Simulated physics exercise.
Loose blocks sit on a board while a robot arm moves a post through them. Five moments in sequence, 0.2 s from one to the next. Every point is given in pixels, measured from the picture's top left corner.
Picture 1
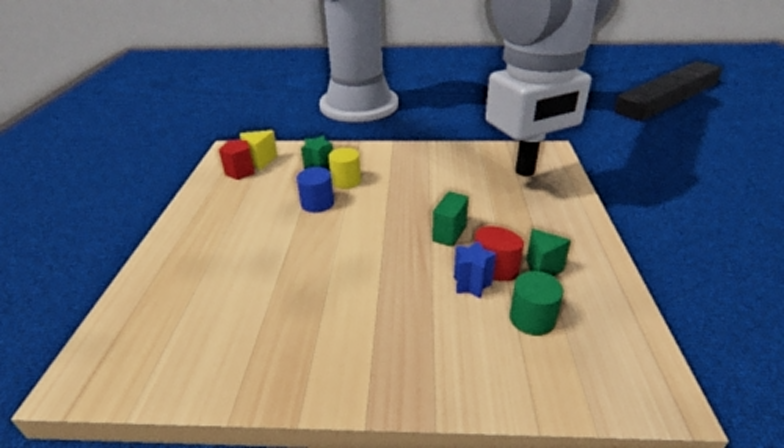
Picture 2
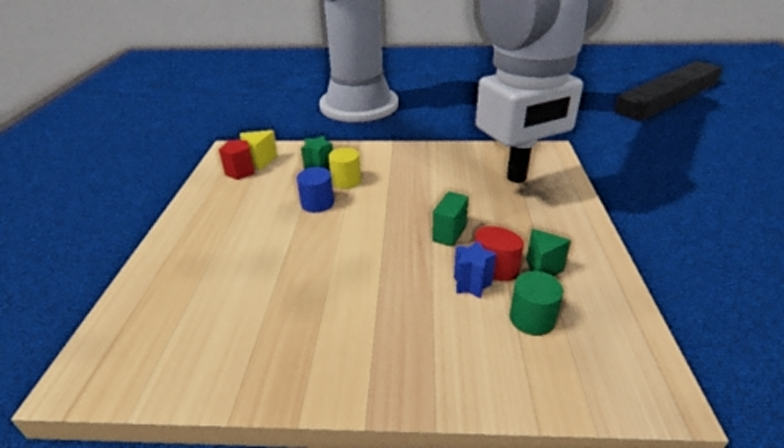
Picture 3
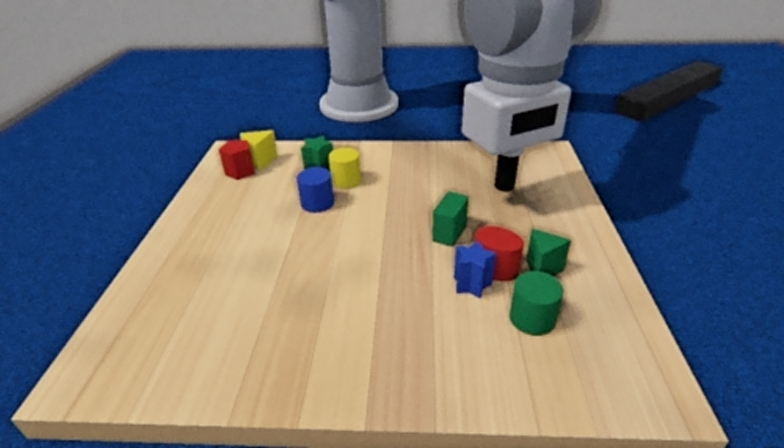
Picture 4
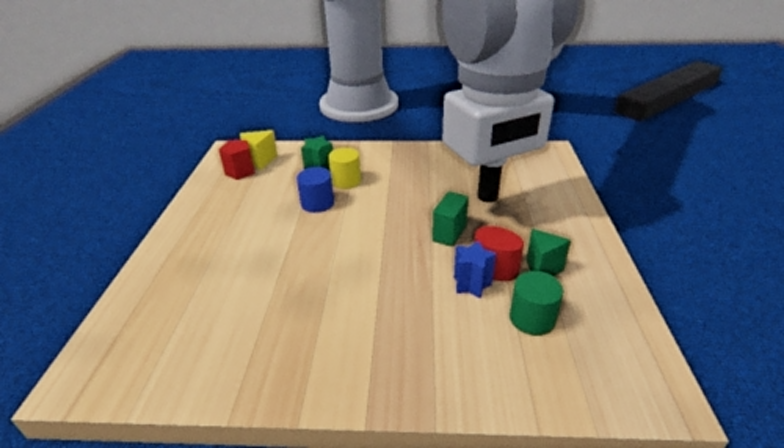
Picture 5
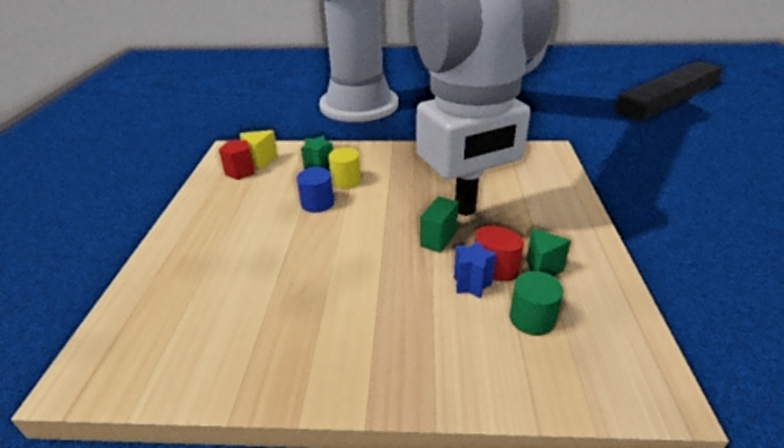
A robot arm moves left and toward the viewer, nudging a green block slightly left.
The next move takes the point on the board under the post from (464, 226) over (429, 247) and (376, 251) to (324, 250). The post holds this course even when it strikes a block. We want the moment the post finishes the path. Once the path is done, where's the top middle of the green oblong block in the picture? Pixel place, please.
I expect it at (312, 240).
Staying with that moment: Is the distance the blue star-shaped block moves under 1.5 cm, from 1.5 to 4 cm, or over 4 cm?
The smallest band: Under 1.5 cm.
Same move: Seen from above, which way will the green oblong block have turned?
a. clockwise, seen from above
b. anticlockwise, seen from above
b (anticlockwise, seen from above)
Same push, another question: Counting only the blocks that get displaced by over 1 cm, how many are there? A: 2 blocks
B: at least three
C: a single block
Option C.
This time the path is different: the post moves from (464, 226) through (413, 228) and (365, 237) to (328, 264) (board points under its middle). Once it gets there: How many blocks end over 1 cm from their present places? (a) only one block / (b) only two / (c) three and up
The answer is a.
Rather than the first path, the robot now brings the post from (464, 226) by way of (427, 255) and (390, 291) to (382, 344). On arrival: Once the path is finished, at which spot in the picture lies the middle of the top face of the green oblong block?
It ends at (368, 236).
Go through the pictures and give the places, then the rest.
The first picture shows lower end of the post (525, 172), tops of blocks, green oblong block (451, 203), blue star-shaped block (475, 254), red elliptical block (500, 238).
The second picture shows post (517, 178), blocks as before.
The third picture shows post (505, 187), blocks as before.
The fourth picture shows post (488, 197), blocks as before.
The fifth picture shows post (465, 210), green oblong block (440, 209), blue star-shaped block (475, 254), red elliptical block (500, 238).
On the path given first. One third of the way, post (428, 231); green oblong block (395, 226), turned 20° clockwise.
Two thirds of the way, post (375, 235); green oblong block (343, 235).
At the end, post (322, 233); green oblong block (312, 240), turned 70° anticlockwise; blue star-shaped block not moved; red elliptical block not moved.
